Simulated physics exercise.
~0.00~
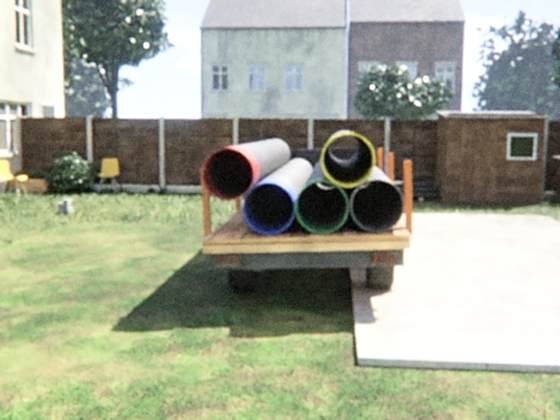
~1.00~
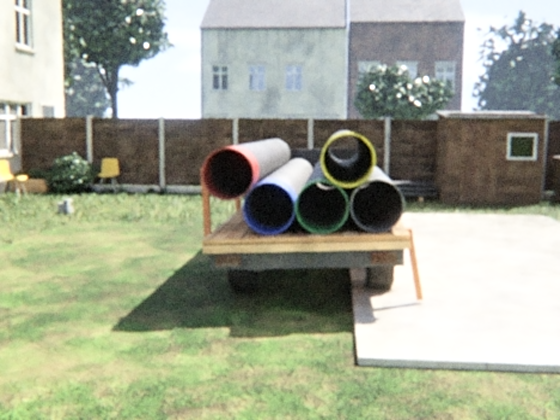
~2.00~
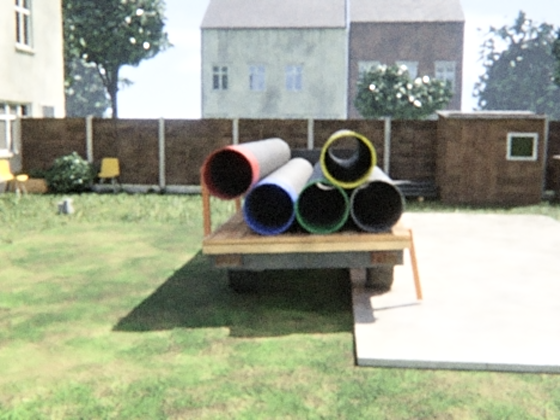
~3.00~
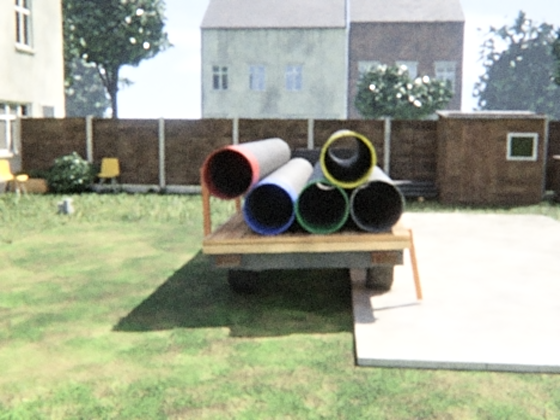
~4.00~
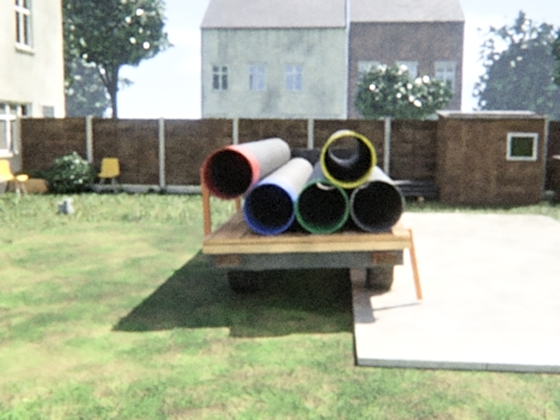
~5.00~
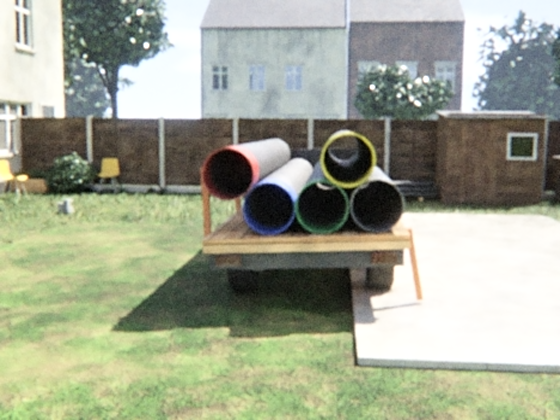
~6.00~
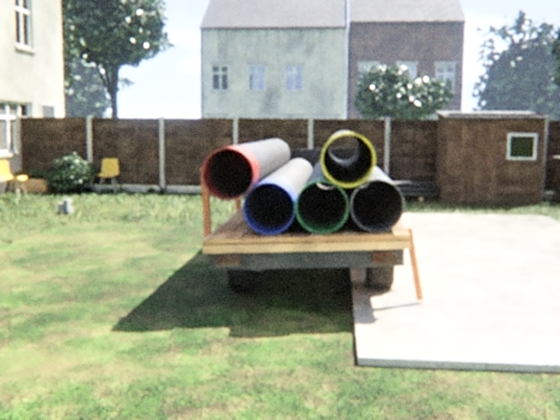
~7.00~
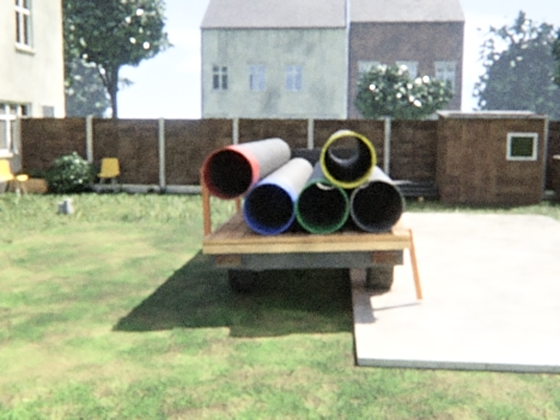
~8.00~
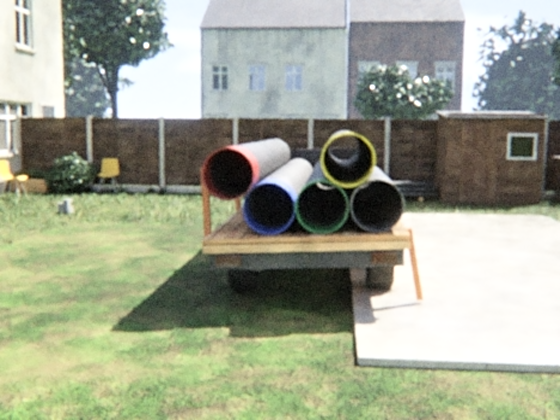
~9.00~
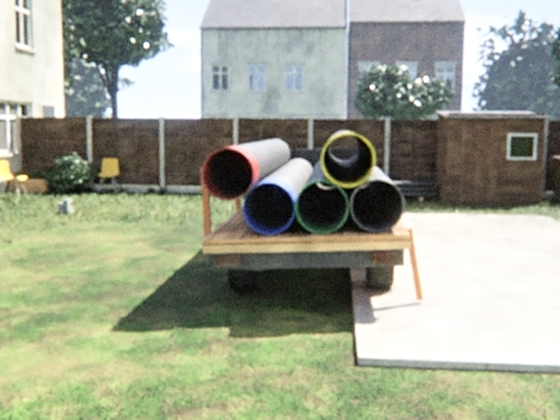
The wooden posts on the right side of a low trailer, seen from behind on a lawn beside a pale concrete slab, stand upright at first next to a stack of five pipes. They then swing outward and down, ending up hanging below the edge of the deck. The post on the left stays upright beside the pipe with the red rim. With the right side open, none of the pipes rolls or shifts. The red-rimmed and yellow-rimmed pipes remain on top, the blue-rimmed and green-rimmed ones stay beneath them, and the whole load ends still aboard.
